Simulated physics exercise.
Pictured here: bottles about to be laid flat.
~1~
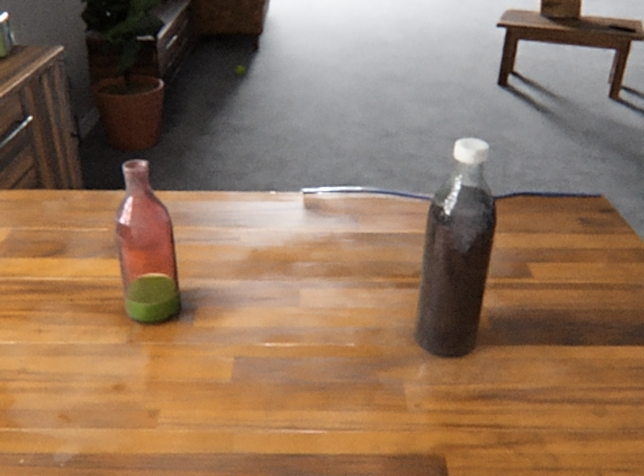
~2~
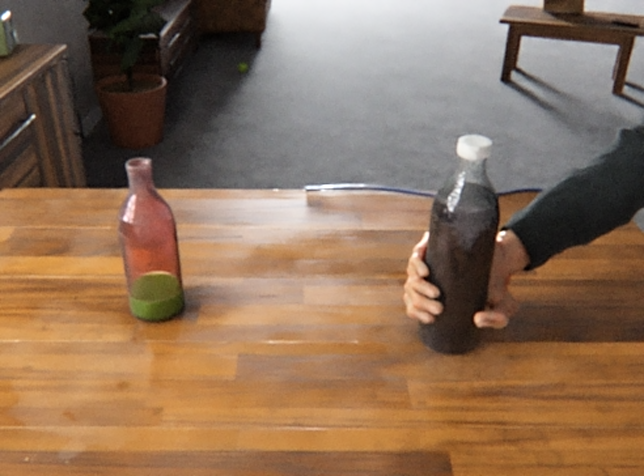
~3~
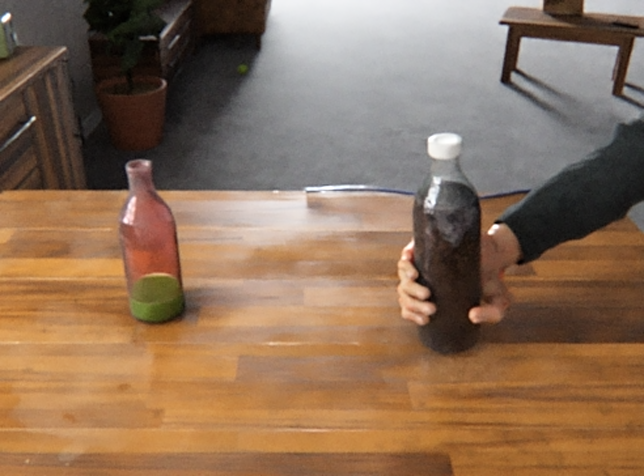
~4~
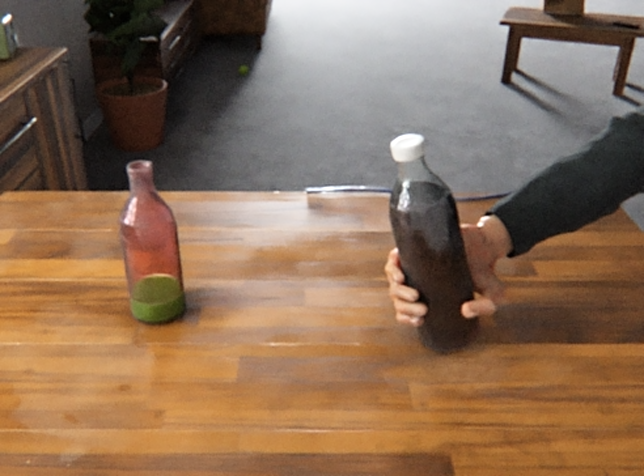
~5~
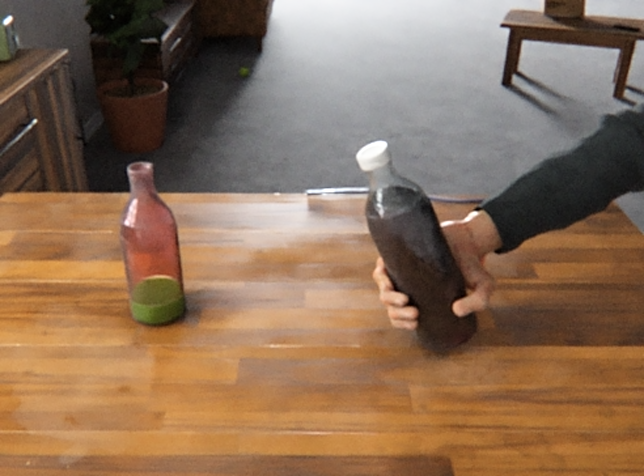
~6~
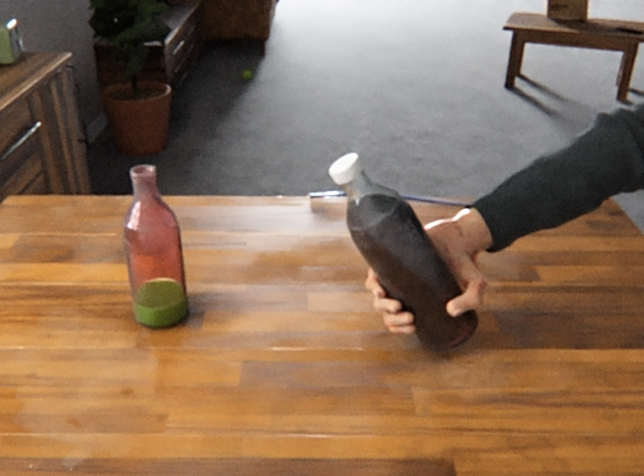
The video shows a reddish bottle holding a little green liquid and a capped, dark-filled bottle standing on a wooden table; a hand reaches in from the right, grips the dark bottle and tilts it gradually to the left.
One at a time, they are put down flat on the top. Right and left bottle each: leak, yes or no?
Left: No, right: No.
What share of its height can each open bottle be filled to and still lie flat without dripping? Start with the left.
Fill limits, first then second: 22 % and 26 %.
Soon after, the right bottle is nearly down; right bottle, nothing comes out.
Later, the right bottle lies flat; right bottle, nothing comes out.
In the end, both lie flat; right bottle, nothing comes out; left bottle, nothing comes out.
